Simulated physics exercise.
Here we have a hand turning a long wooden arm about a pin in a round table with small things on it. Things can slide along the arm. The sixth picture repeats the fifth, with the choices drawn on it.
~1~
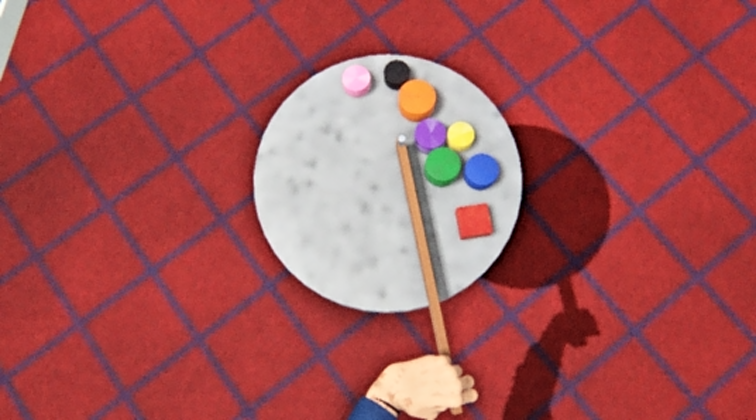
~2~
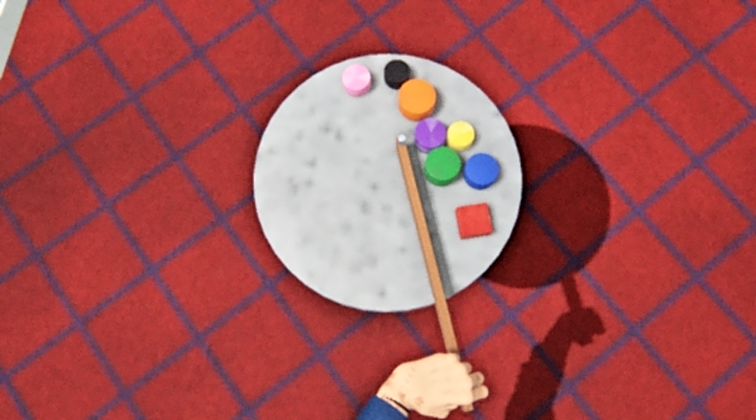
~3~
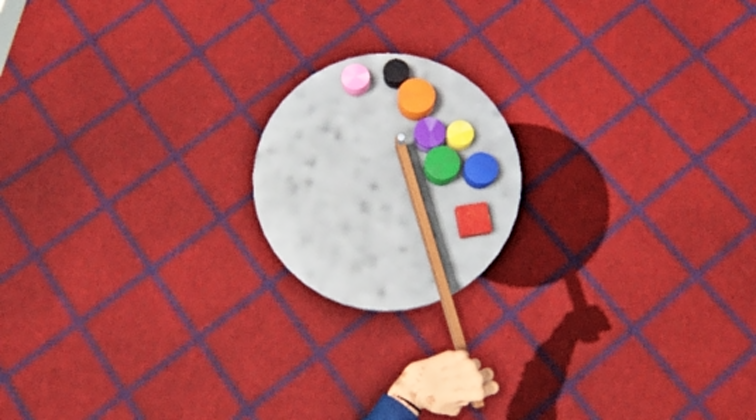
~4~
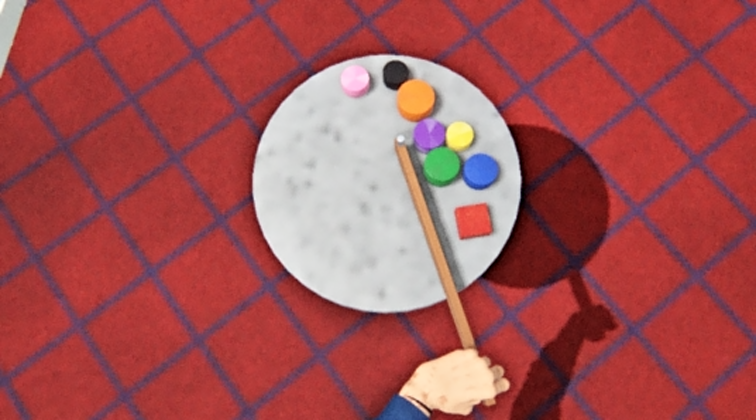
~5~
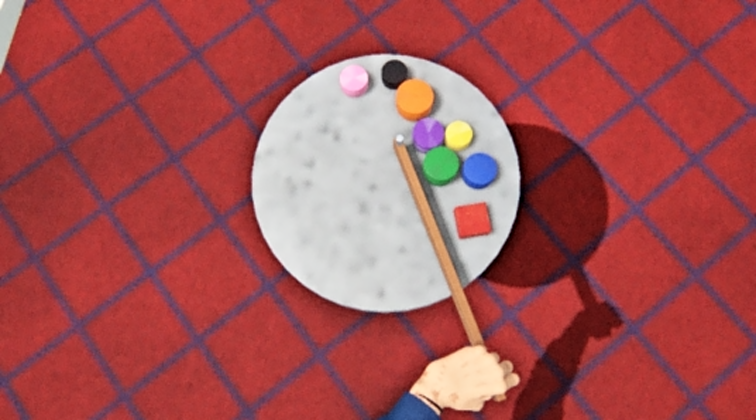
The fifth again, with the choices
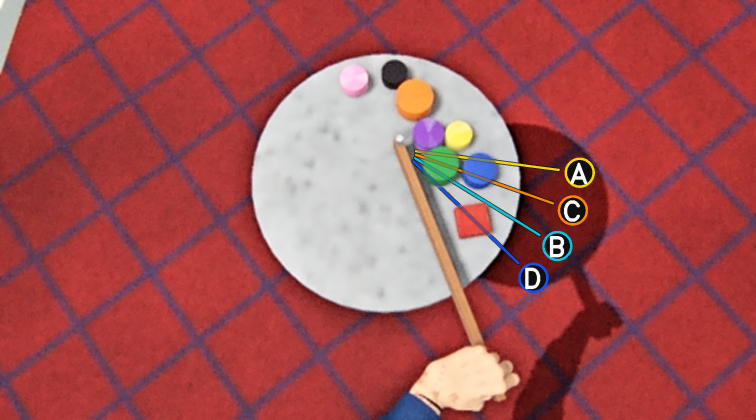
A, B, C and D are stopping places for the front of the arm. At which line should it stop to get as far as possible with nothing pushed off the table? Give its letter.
Nothing falls up to C.
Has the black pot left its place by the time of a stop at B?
By then, no.
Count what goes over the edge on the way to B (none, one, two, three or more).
In all, none.
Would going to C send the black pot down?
No.
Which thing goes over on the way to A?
It is the red block.
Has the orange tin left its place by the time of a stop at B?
No.
On the marked copy, A at (487, 160); B at (476, 196); C at (484, 179); D at (465, 211).
With C. Early on, arm (459, 212); red block (481, 210); black pot (394, 75).
Further on, arm (478, 191); red block (505, 191); yellow tin (461, 131).
At the end, arm (486, 174); red block (516, 172); blue tin (486, 160); nothing has fallen.
As for the rest, A drops the red block; B is safe but short; D is safe but short.
